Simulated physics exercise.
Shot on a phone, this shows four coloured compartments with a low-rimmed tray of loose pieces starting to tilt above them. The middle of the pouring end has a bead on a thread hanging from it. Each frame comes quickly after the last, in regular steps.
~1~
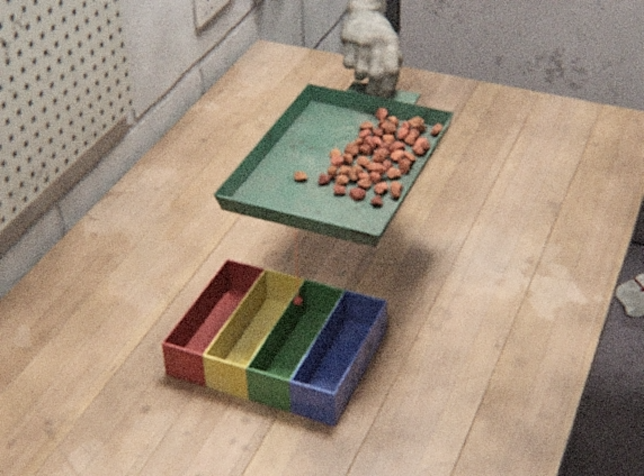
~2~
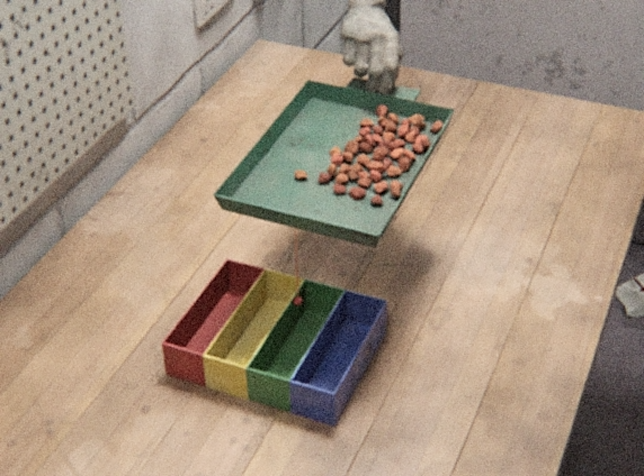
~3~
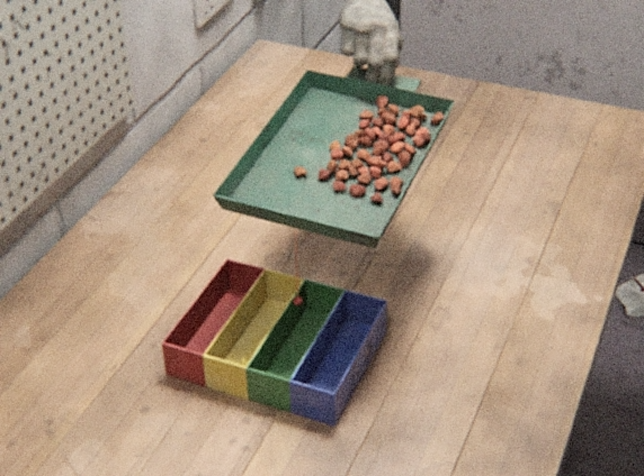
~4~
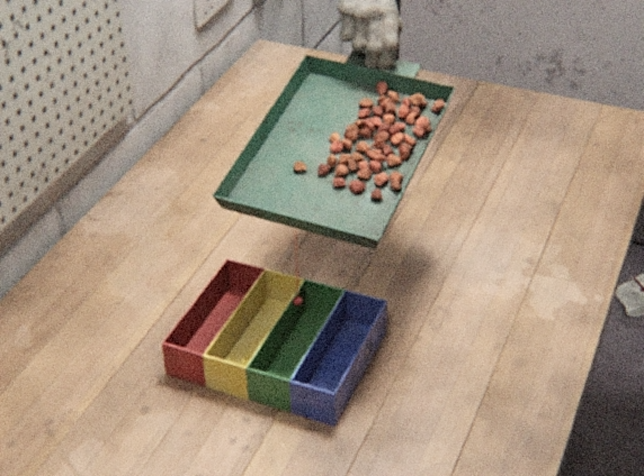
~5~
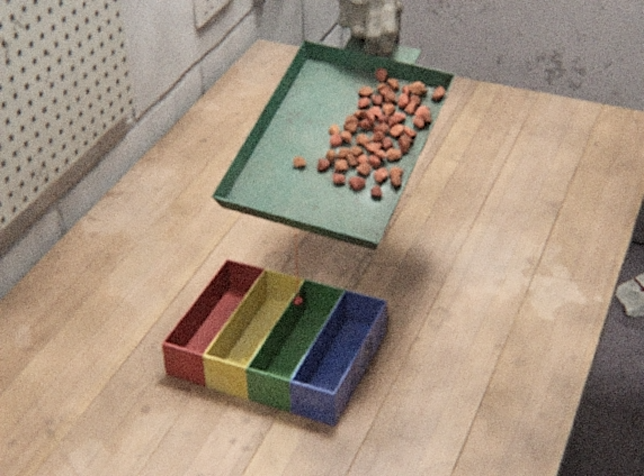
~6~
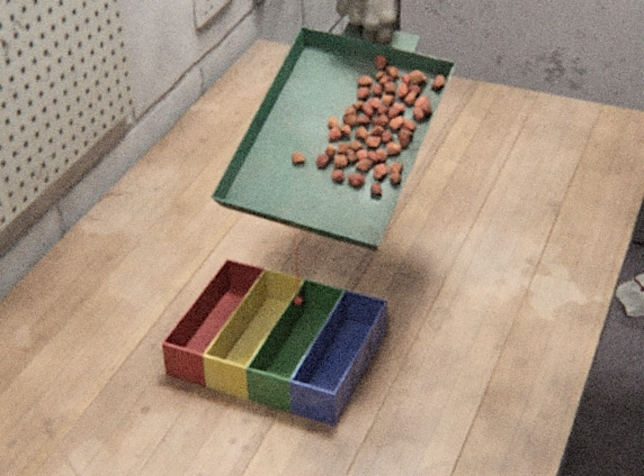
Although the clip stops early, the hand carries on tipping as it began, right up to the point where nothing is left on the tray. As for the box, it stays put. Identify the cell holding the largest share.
Largest share: Blue.
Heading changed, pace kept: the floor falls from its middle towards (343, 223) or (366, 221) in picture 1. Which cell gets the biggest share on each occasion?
First: The cell in blue, second: That blue cell.
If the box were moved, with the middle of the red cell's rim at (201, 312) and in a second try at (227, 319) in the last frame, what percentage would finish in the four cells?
Roughly 60 %, then roughly 100 %.
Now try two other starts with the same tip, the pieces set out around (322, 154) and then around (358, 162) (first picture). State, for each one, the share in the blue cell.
Roughly 30 % and then 50 %.
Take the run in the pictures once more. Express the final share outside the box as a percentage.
Some 30 per cent.
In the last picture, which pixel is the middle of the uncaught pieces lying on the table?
Near (386, 413).
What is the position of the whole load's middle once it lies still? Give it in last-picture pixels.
Around (331, 385), give or take.
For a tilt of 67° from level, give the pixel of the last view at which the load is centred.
Look close to (346, 228) in the last picture.
Soon, tray tipped steeply; nearly all on the tray; a small part falling or outside the box.
A while on, tray tipped past a quarter turn; about a quarter on the tray; about a quarter in the blue cell; a small part in the green cell; about a third falling or outside the box.
Towards the end, tray tipped past a quarter turn; about half in the blue cell; about a quarter in the green cell; a stray few in the yellow cell; about a third falling or outside the box.
Finally, tray tipped past a quarter turn; about half in the blue cell; about a quarter in the green cell; a stray few in the yellow cell; none in the red cell; about a third outside the box.
